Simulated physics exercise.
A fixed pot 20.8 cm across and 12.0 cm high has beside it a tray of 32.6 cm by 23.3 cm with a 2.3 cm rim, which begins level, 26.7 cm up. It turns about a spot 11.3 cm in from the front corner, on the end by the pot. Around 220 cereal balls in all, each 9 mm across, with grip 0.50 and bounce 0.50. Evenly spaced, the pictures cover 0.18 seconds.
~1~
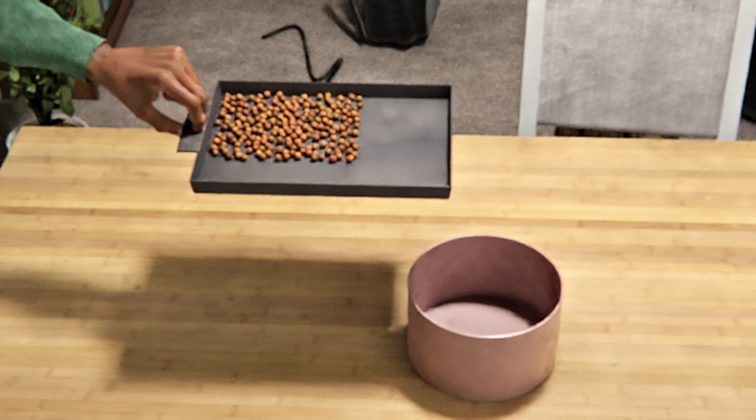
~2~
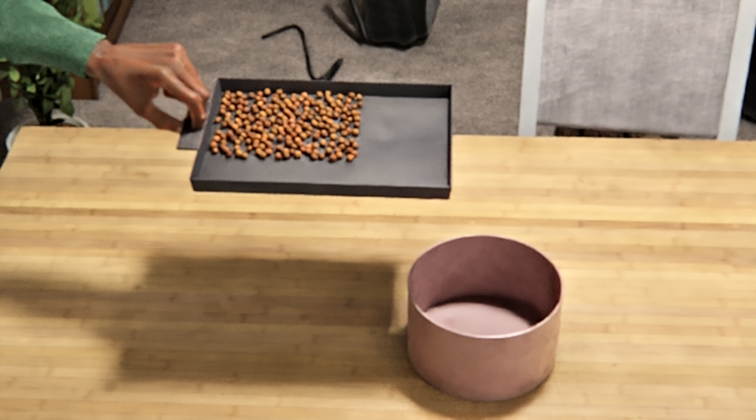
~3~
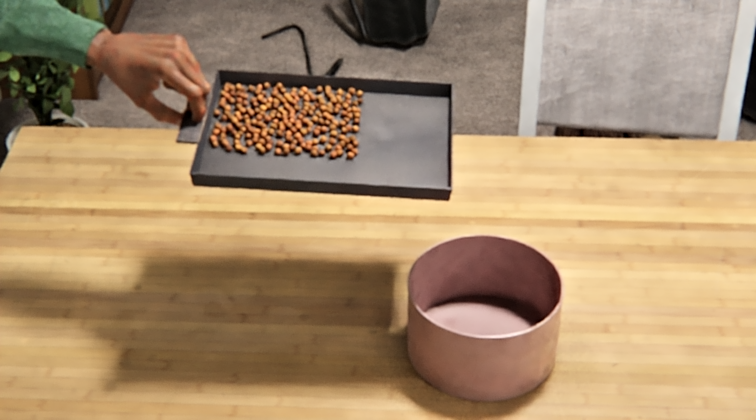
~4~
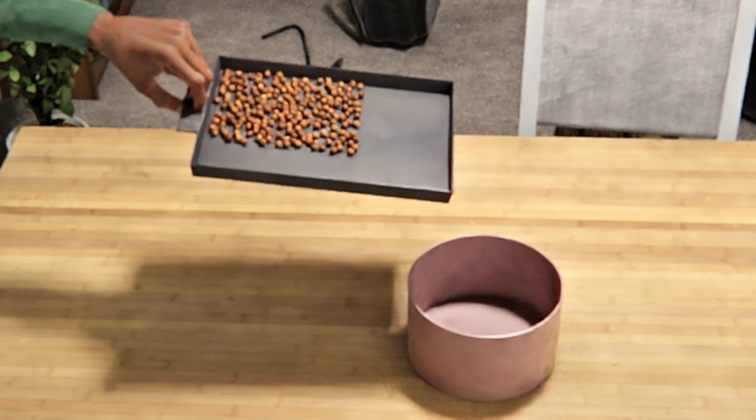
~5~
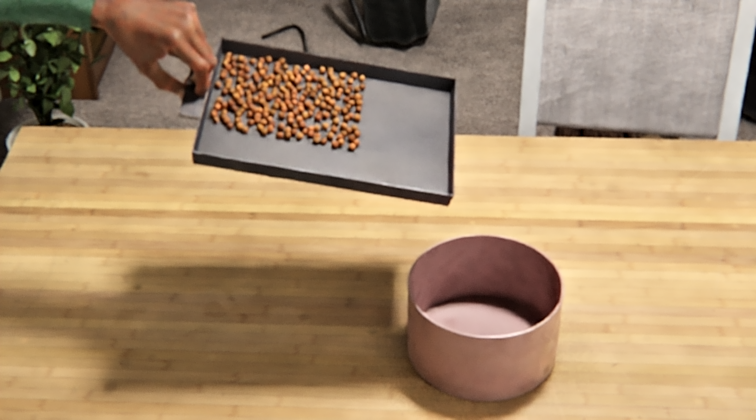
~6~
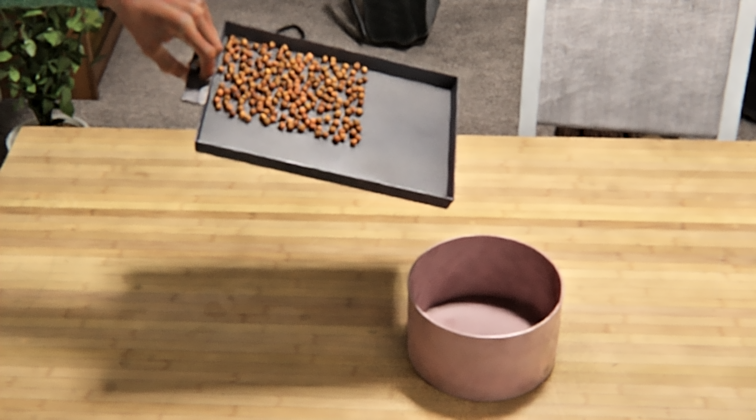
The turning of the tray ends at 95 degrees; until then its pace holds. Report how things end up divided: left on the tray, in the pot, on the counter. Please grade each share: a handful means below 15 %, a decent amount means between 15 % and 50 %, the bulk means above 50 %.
Left on the tray: A handful, pot: The bulk, counter: A handful.
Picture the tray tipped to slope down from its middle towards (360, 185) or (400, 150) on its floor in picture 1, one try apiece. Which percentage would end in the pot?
About 50 per cent on the first try and 50 per cent on the second.
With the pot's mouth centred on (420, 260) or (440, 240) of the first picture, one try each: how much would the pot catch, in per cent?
About 45 and 40 per cent.
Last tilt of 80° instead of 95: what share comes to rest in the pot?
Then about 85 per cent.
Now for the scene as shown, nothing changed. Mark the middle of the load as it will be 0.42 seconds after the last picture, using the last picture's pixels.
Around (437, 184).
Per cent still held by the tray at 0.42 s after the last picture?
About 100 per cent.
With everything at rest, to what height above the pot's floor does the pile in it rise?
2.0 cm.
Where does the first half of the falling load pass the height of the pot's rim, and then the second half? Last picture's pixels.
Near (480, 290) at first, near (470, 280) afterwards.
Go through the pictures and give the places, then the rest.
In the first picture, tray tilt 0 degrees, front corners at (193, 179) and (449, 185); middle of the pieces at (285, 125); pot at (486, 283).
In the second picture, tray tilt 1 degrees, front corners at (192, 177) and (449, 185); middle of the pieces at (285, 123).
In the third picture, tray tilt 3 degrees, front corners at (193, 172) and (450, 187), lowest corner right front; middle of the pieces at (285, 118).
In the fourth picture, tray tilt 7 degrees, front corners at (193, 162) and (451, 190), lowest corner right front; middle of the pieces at (285, 109).
In the fifth picture, tray tilt 12 degrees, front corners at (195, 150) and (451, 193), lowest corner right front; middle of the pieces at (287, 98).
In the sixth picture, tray tilt 18 degrees, front corners at (198, 139) and (452, 197), lowest corner right front; middle of the pieces at (289, 87); pot at (486, 283).
Then, 0.25 s after the last picture, tilt 56 degrees; the tray holds 100 %, the pot 0 %.
Then, 0.42 s after the last picture, tilt 82 degrees; the tray holds 100 %, the pot 0 %.
Then, 0.72 s after the last picture, tilt 95 degrees; the tray holds 10 %, the pot 90 %.
In the end, tray 0 %, pot 100 %, counter 0 %.
